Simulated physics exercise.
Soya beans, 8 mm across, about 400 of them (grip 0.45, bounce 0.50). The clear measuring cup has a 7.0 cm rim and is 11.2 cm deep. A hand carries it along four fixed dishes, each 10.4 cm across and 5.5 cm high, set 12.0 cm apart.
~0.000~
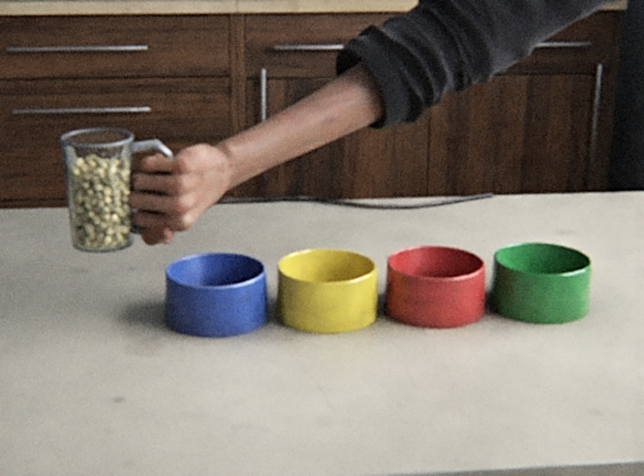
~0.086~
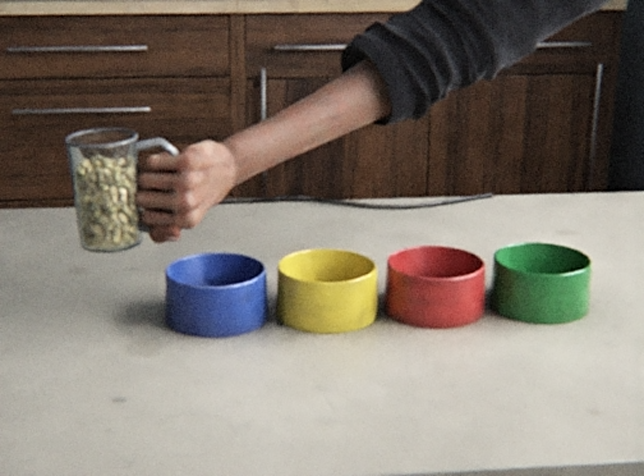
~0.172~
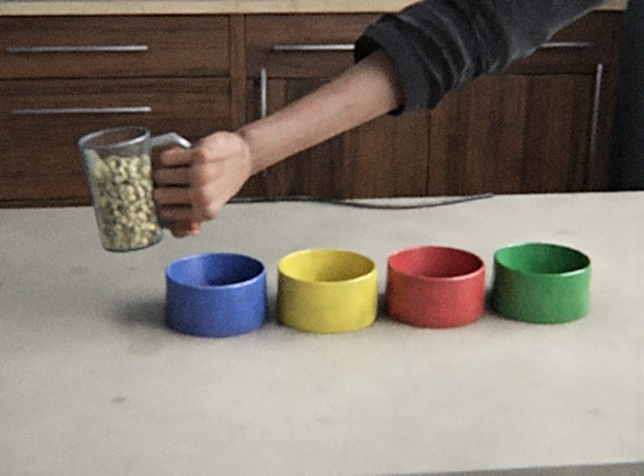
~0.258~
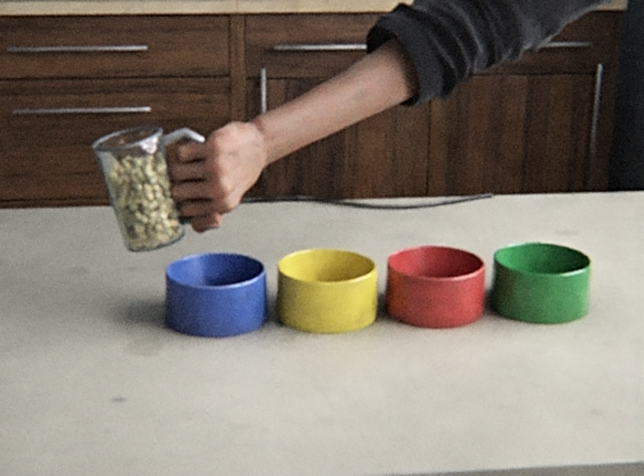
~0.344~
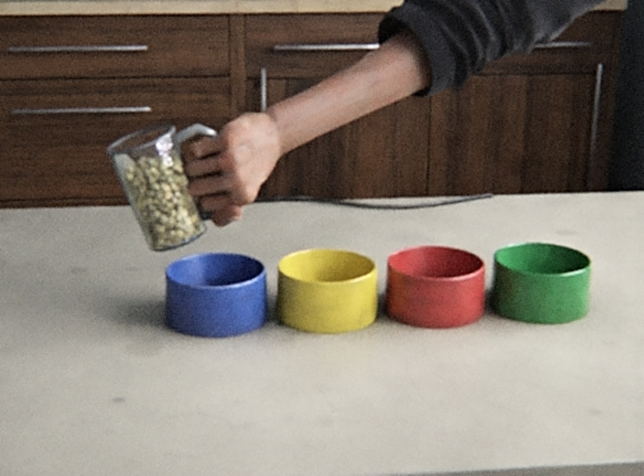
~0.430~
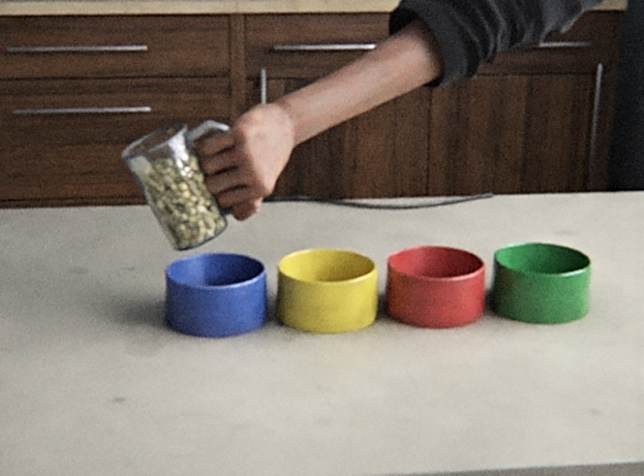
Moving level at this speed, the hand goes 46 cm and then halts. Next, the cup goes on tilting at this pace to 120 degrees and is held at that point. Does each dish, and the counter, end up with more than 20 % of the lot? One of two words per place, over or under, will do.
Red dish - over, blue dish - under, green dish - under, yellow dish - under, counter - under.
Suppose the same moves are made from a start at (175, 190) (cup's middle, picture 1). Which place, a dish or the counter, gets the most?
Most of it lands at green.
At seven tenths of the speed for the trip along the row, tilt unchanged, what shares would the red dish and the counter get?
In that case: Red 0, and counter 10.
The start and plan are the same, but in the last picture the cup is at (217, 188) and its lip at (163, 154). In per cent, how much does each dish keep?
You'd end up with red at 100, blue at 0, green at 0 and yellow at 0.
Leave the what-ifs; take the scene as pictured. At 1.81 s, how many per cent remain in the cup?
About 80 per cent.
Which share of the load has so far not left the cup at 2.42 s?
Estimate: Around 0 % of the load.
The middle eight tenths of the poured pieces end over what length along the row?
About 9 cm.
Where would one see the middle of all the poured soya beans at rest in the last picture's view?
Roughly pixel (435, 294).
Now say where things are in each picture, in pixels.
In the first frame, cup at (100, 191), tilt 0 degrees, lip at (62, 139), moved 0.0 cm; middle of the pieces at (103, 201); blue dish at (216, 270); yellow dish at (327, 266); red dish at (436, 262); green dish at (542, 259).
In the second frame, cup at (107, 191), tilt 2 degrees, lip at (67, 140), moved 0.7 cm; middle of the pieces at (110, 201).
In the third frame, cup at (124, 190), tilt 7 degrees, lip at (80, 143), moved 2.4 cm; middle of the pieces at (128, 200).
In the fourth frame, cup at (142, 190), tilt 12 degrees, lip at (94, 147), moved 4.2 cm; middle of the pieces at (147, 200).
In the fifth frame, cup at (160, 189), tilt 18 degrees, lip at (108, 151), moved 6.1 cm; middle of the pieces at (166, 199).
In the sixth frame, cup at (178, 189), tilt 23 degrees, lip at (123, 155), moved 7.9 cm; middle of the pieces at (184, 198); blue dish at (216, 270); yellow dish at (327, 266); red dish at (436, 262); green dish at (542, 259). Its pace works out near 65 degrees a second; the hand travels 21 cm a second.
After 1.26 s, tilt 75 degrees; cup holds 100 %.
Then, at 1.81 s, tilt 110 degrees; cup holds 80 %, red 5 %, yellow 5 %.
After 2.42 s, tilt 120 degrees; cup holds 0 %, red 85 %, yellow 5 %.
In the end, at 2.9 s, red 85 %, blue 0 %, green 0 %, yellow 5 %, counter 5 %.
